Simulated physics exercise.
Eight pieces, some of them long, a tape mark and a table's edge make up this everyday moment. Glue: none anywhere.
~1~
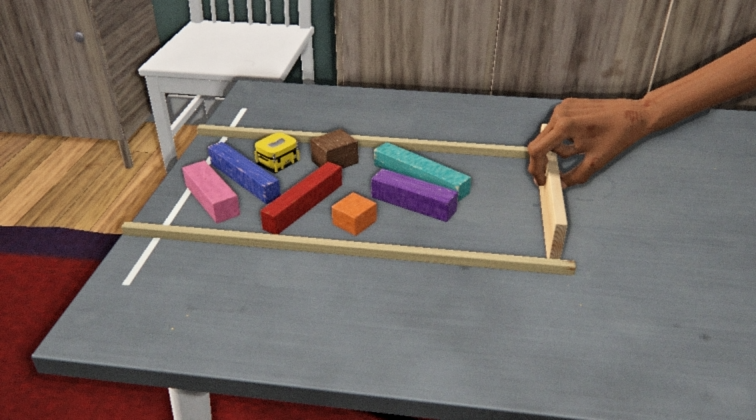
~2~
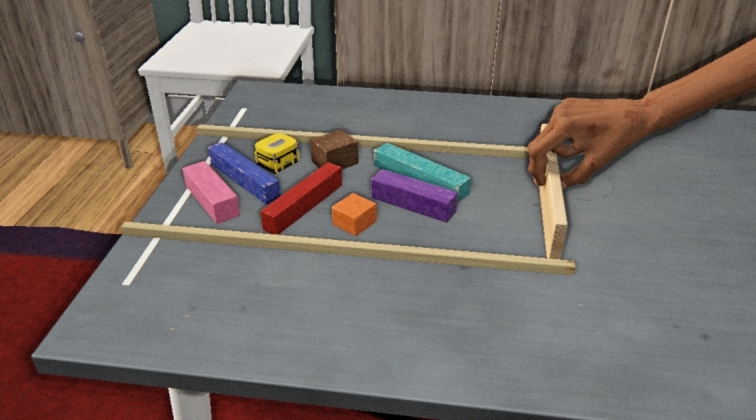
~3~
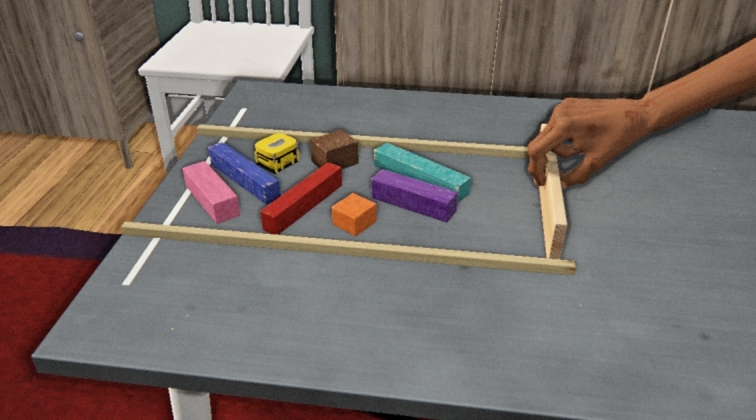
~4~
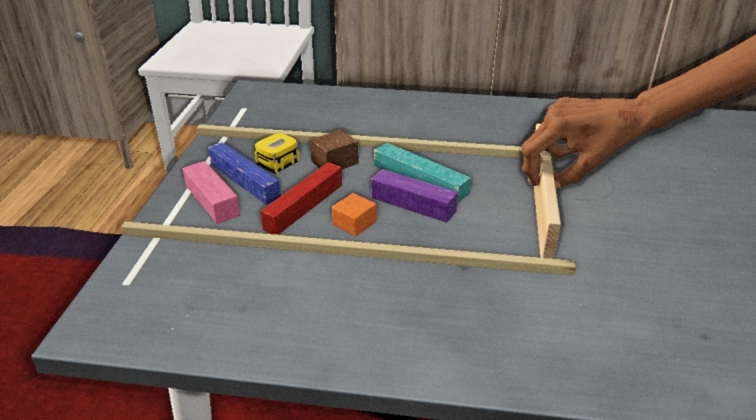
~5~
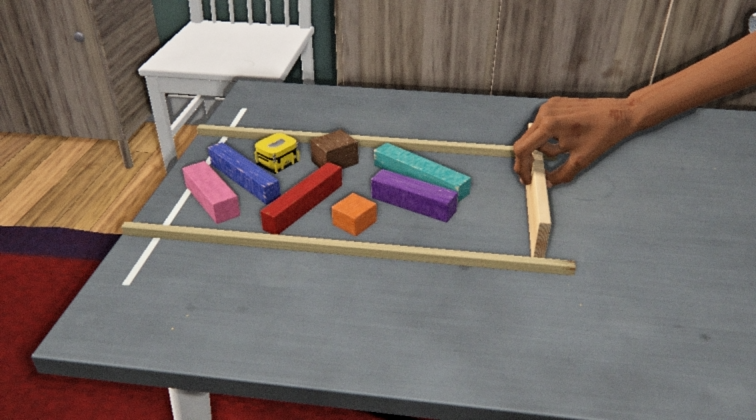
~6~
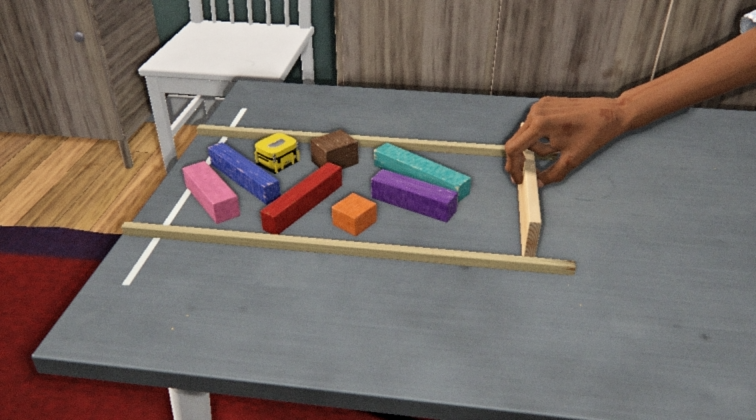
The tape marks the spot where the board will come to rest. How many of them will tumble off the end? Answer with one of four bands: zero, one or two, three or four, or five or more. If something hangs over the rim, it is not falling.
Five or more.
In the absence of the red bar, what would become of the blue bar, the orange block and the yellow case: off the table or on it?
As for the blue bar, it is not retained; the orange block is retained; the yellow case is not retained.
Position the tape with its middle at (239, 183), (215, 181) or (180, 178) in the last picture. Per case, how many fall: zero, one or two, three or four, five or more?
Per place, in order: Just one or two; three or four; at least five.
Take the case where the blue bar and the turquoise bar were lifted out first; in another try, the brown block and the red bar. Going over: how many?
First try: 3 fallen; other try: 3.
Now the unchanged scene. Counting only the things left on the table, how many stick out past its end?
Counting them gives 1.
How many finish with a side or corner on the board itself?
2 of them.
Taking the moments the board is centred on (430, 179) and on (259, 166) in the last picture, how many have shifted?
At the first spot 2, then 8.
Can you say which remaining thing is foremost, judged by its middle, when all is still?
Purple bar.
A little later, none off yet; pink bar at rest near (211, 191); blue bar at rest near (241, 171); yellow case at rest near (277, 153).
When it is over, the number that fall off is five or more; down, brown block, red bar, yellow case, blue bar and pink bar.
